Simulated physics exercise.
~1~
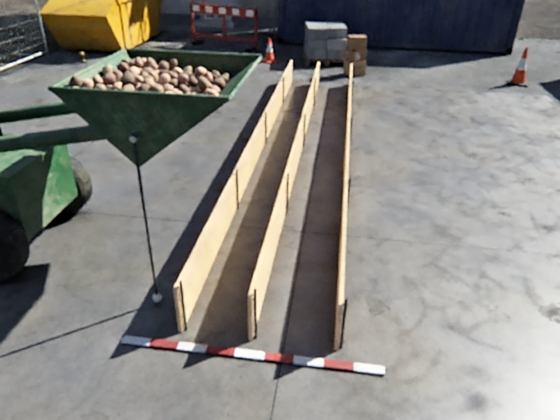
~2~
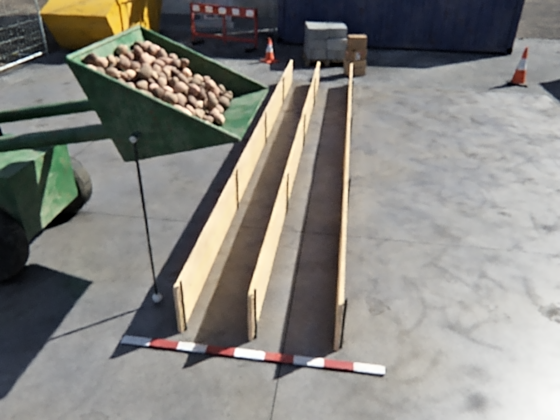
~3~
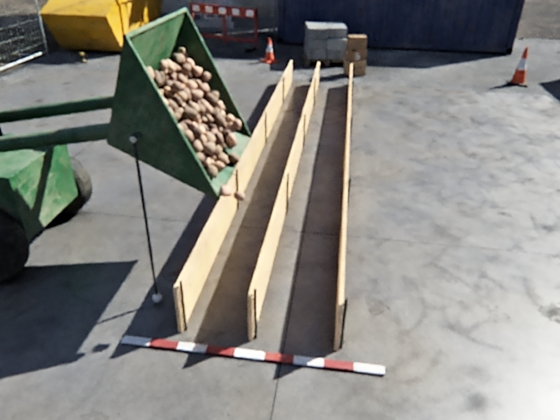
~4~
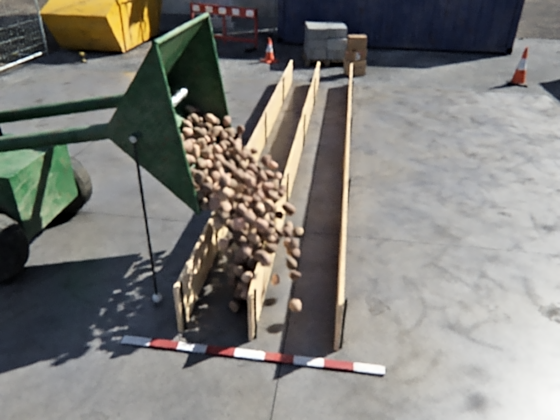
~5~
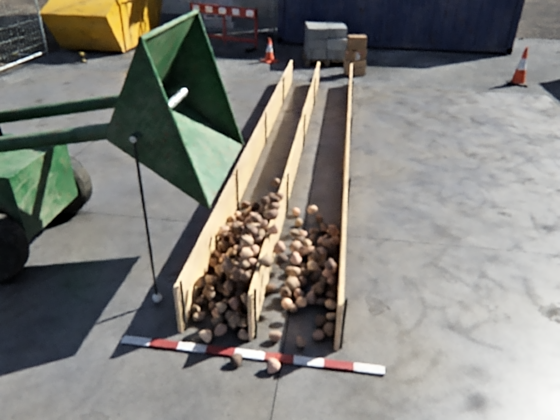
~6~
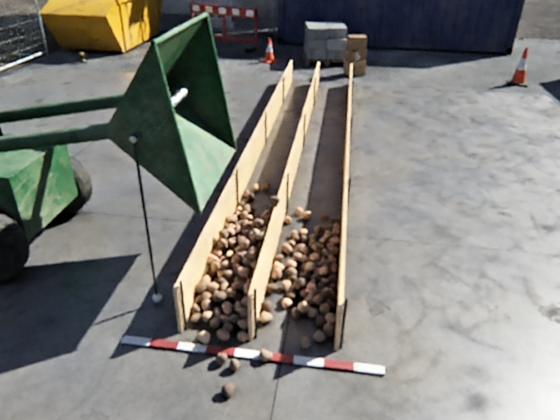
Green loader bucket tipping brown cobbles between low wooden boards, rocking until empty, with stones filling both bays and some spilling out.
